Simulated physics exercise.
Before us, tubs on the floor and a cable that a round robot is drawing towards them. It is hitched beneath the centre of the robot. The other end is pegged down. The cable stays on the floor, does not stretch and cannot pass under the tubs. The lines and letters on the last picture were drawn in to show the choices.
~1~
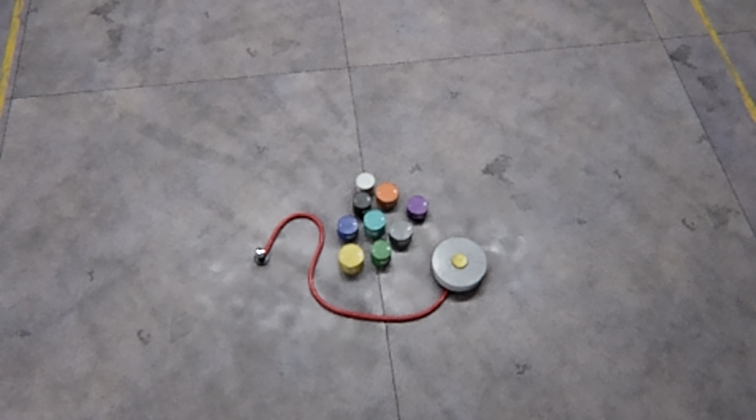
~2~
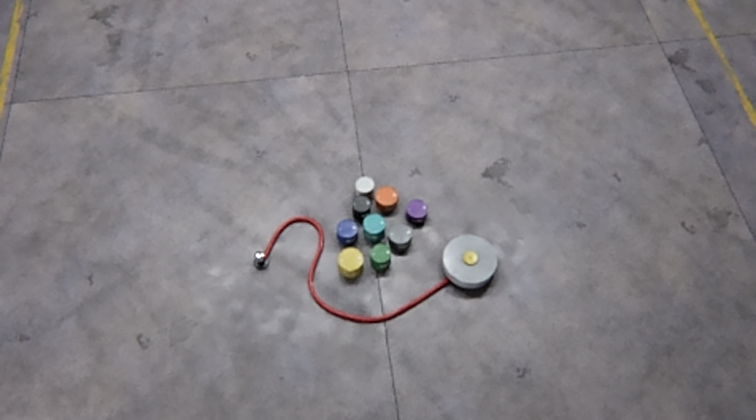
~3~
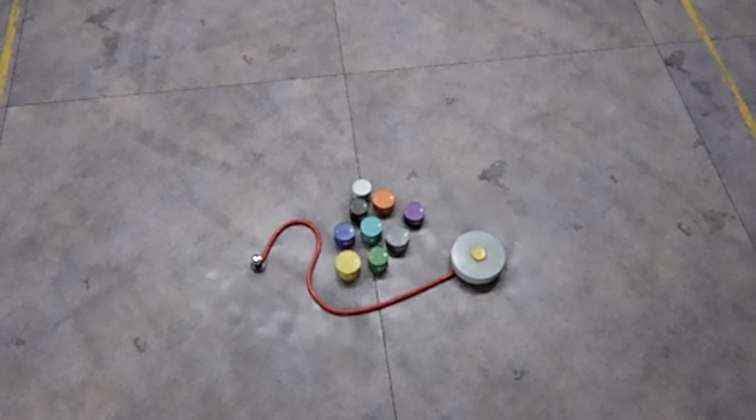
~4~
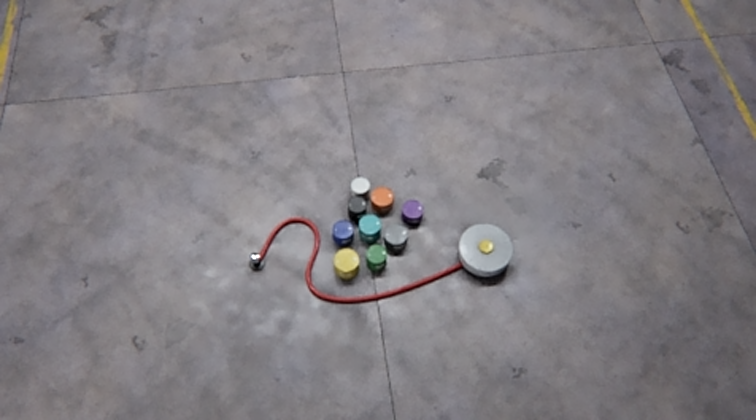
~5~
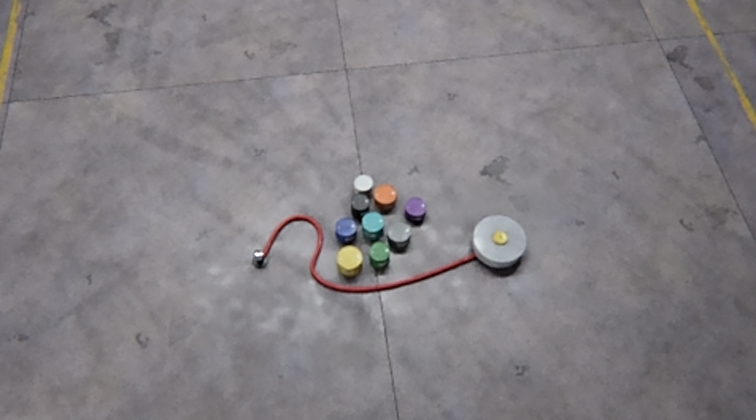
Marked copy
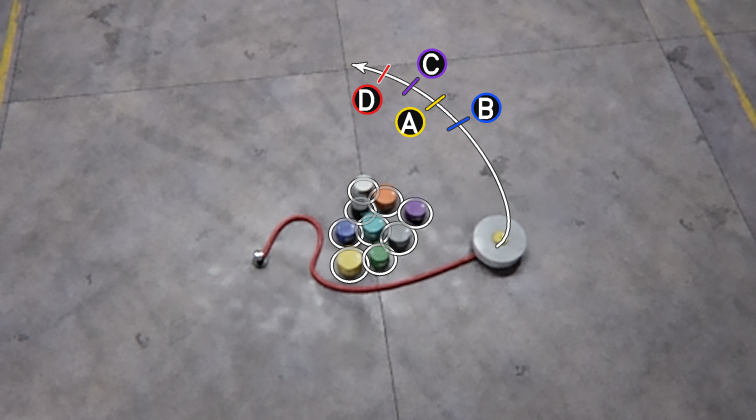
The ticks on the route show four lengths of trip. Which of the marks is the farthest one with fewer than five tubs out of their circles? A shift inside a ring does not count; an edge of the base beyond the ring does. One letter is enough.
Stop at A.
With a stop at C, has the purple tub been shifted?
By then, yes.
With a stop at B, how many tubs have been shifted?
By then, none.
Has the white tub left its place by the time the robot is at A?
No.
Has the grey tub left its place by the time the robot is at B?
By then, no.
On the marked copy, A at (435, 103); B at (458, 124); C at (411, 86); D at (384, 74); the route from (497, 246) via (461, 126) to (353, 65).
Following A. Soon after the start, robot (503, 184).
Later, robot (472, 133).
In the end, robot (436, 97); yellow tub (349, 249); green tub (374, 245); grey tub (395, 231); purple tub (410, 208); two over the rings.
As for the rest, B is within the limit but short; C has nine over the rings; D has nine over the rings.
